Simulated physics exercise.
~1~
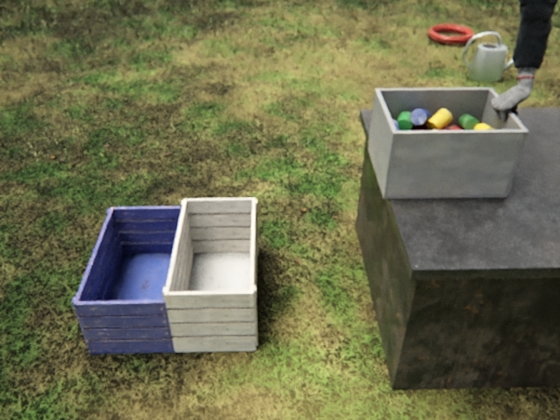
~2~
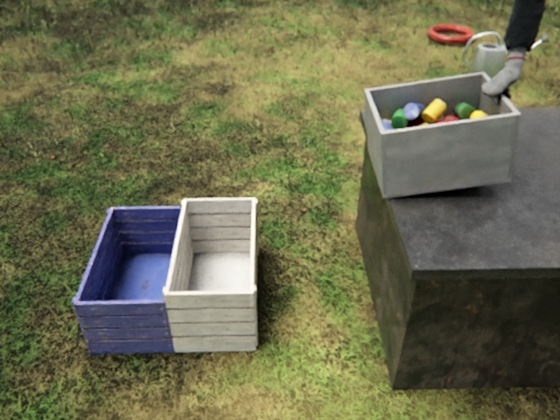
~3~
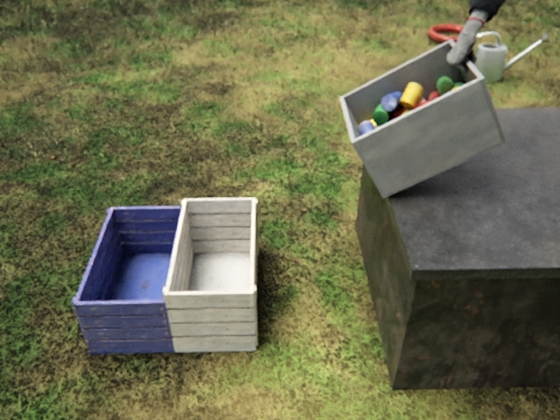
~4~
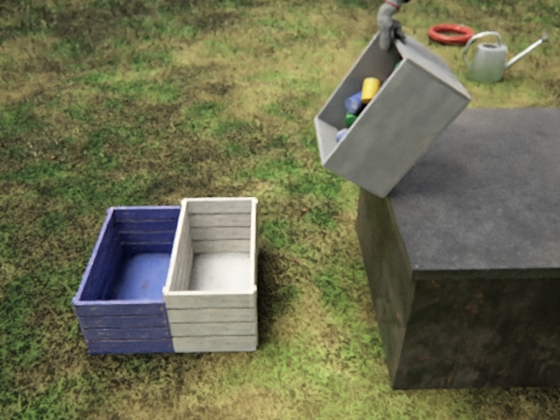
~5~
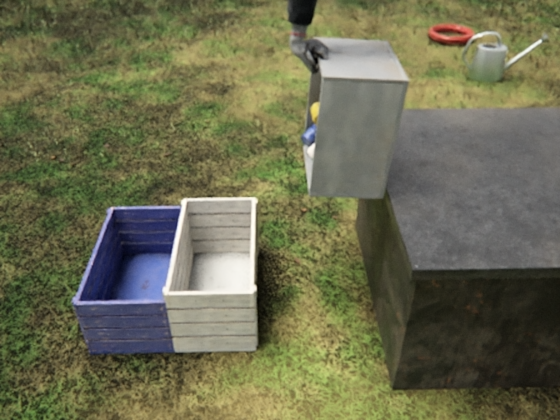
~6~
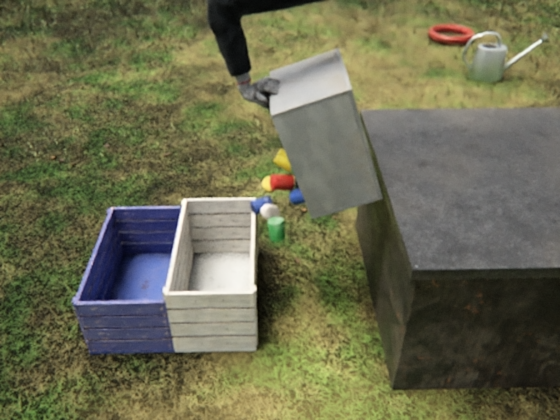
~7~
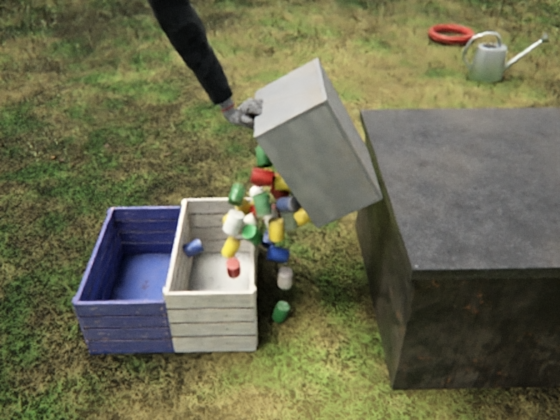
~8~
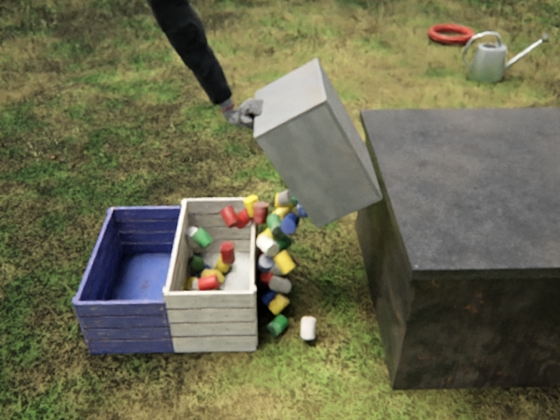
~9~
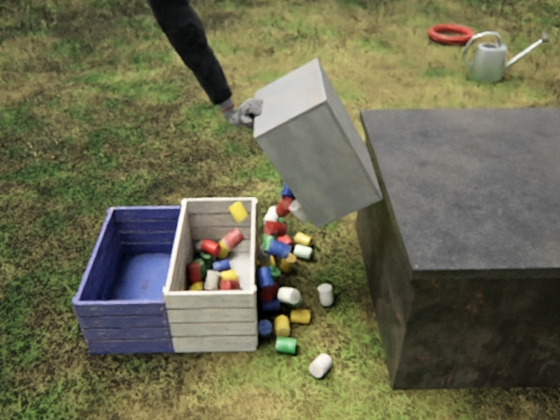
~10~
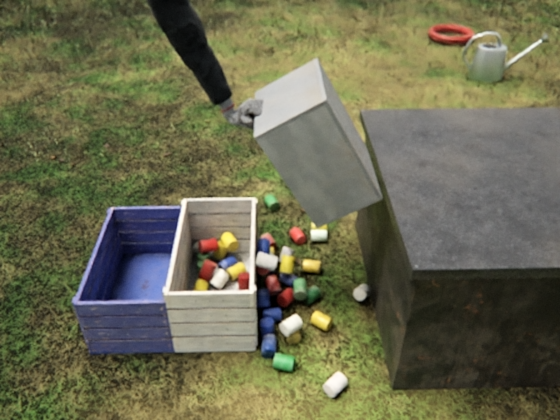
A gloved hand on a dark-sleeved arm grips a grey tote full of small colourful jars on a dark bench at the right of a patchy lawn, seen from above. A blue bin and a white bin stand empty side by side at left, with a red ring and watering can behind. The hand tips the tote leftward over the bench edge until it hangs steeply upside down. Jars spill out in a stream, some dropping into the white bin, others falling short. The tote is held still as more jars land on the grass between bin and bench, leaving the blue bin empty.
